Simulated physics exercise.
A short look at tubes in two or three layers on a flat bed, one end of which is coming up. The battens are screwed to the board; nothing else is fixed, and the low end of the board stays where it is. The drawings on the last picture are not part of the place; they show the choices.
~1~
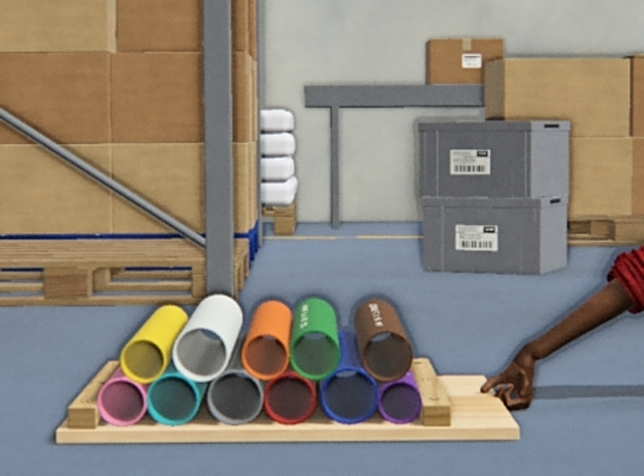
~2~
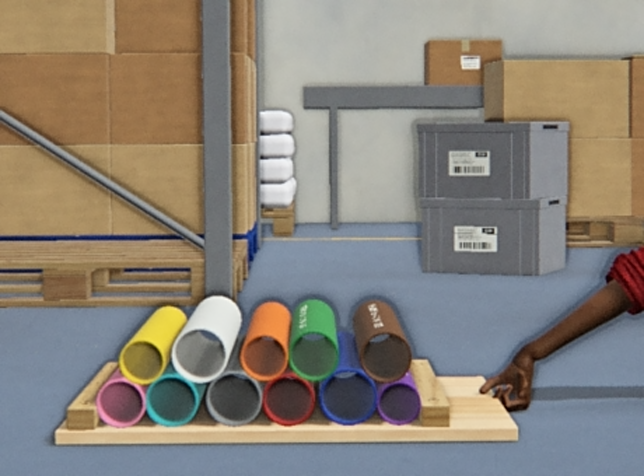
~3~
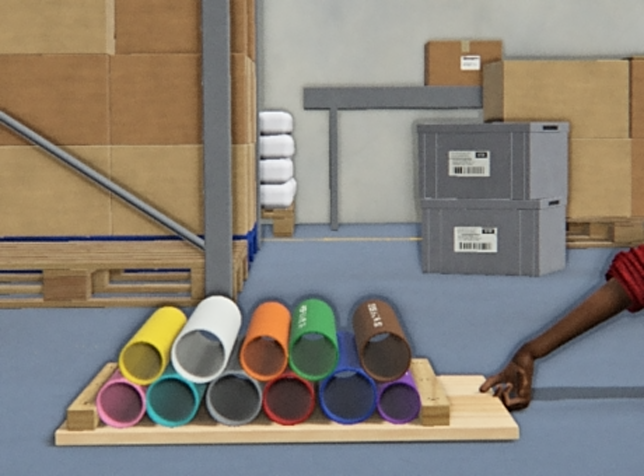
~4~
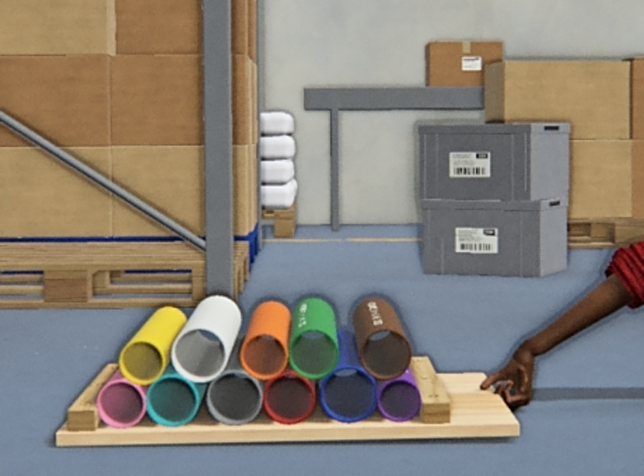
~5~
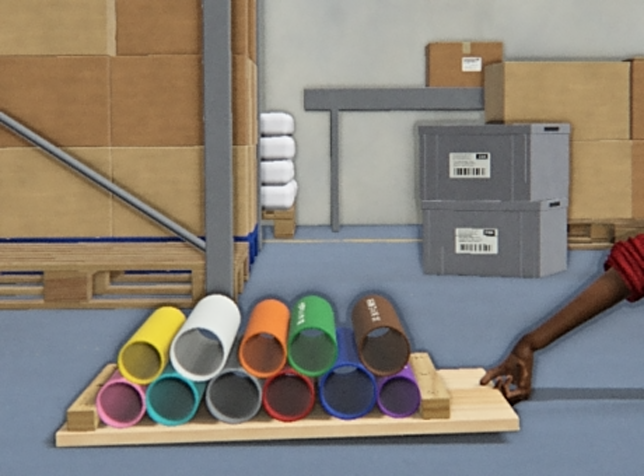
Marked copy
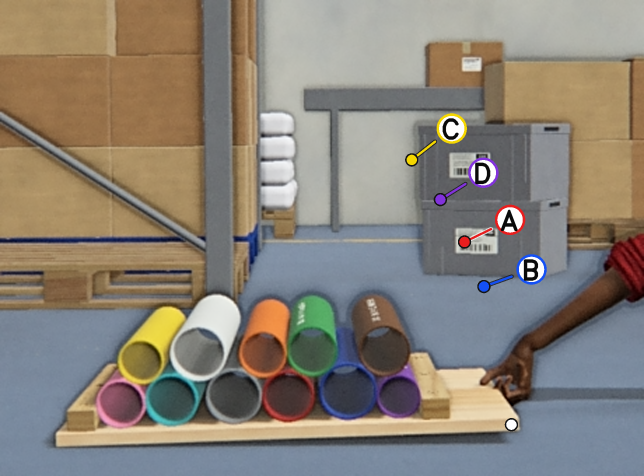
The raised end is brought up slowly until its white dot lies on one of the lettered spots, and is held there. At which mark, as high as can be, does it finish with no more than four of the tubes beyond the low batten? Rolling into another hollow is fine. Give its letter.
At most to C.
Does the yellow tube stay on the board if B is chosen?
Yes, with B.
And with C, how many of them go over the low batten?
With C, four.
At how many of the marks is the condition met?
The number is four.
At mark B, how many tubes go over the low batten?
At B the number is none.
On the copy, A at (464, 242); B at (484, 287); C at (412, 160); D at (440, 199); the white dot at (511, 425).
On C. First, board at 20°.
Then, board at 38°.
Finally, board at 38°, four over the low batten (green, yellow, orange, white).
By contrast, A none over the low batten; B none over the low batten; D four over the low batten (green, yellow, orange, white).
